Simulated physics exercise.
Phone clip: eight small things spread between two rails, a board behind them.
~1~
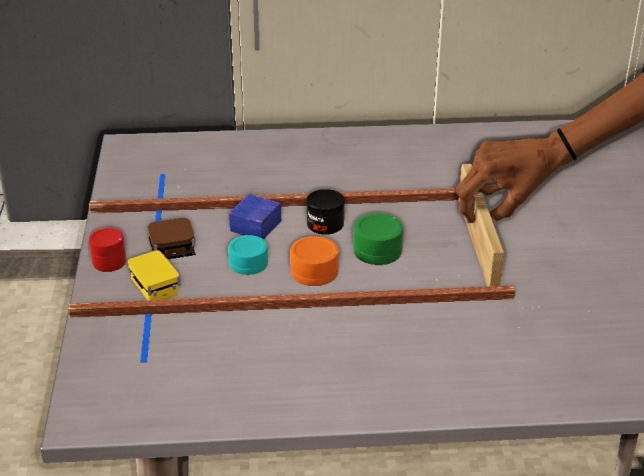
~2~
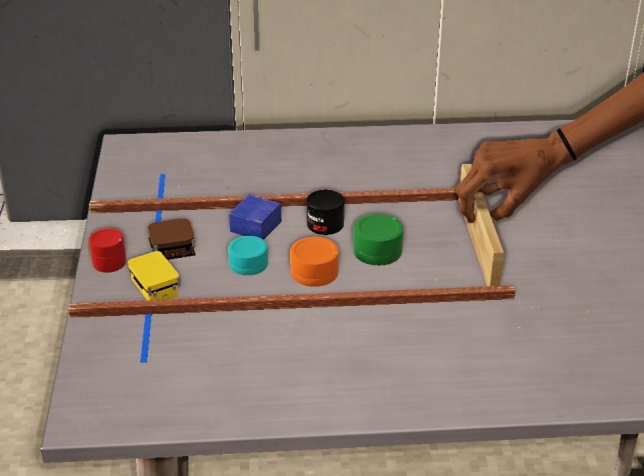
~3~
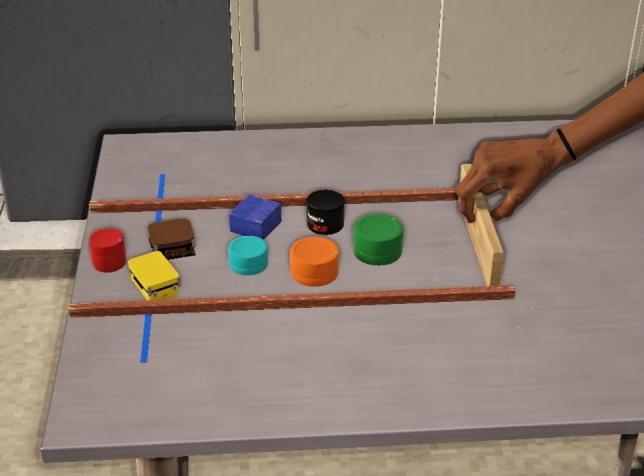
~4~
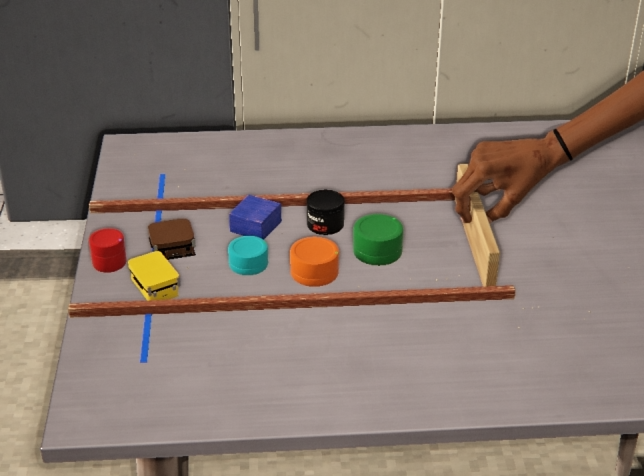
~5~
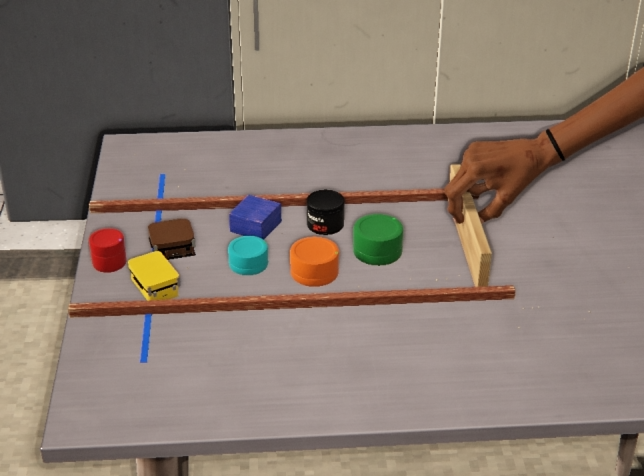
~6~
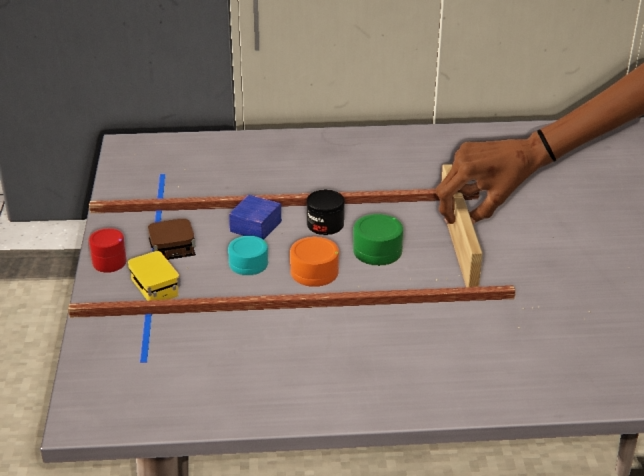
A hand held a wooden board upright between two rails and, after barely moving at first, slid it slightly left, while the colorful lids, cases, blue block and black jar all stayed still.
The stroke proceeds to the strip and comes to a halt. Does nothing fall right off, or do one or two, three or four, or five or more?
One to two lost.
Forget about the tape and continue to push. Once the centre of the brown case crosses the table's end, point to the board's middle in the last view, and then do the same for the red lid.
With the brown case it sits around (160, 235), with the red lid around (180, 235).
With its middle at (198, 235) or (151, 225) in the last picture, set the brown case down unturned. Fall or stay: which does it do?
Per position - saved; not saved.
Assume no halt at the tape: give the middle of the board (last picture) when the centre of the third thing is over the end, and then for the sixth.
The middle sits near (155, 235) at the first moment and near (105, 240) at the second.
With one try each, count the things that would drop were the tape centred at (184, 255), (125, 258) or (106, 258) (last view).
The three tries give 0, 5 and 5.
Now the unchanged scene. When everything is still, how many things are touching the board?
At rest, 3 are in contact.
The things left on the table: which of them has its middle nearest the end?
It's the yellow case that ends nearest.
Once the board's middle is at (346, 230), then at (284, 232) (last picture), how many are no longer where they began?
Note: First position 3; second position 5.
A little later, none off yet; red lid at rest near (108, 251); yellow case at rest near (154, 279); brown case at rest near (172, 240).
When it is over, the number that fall off is one or two; down, brown case and red lid.
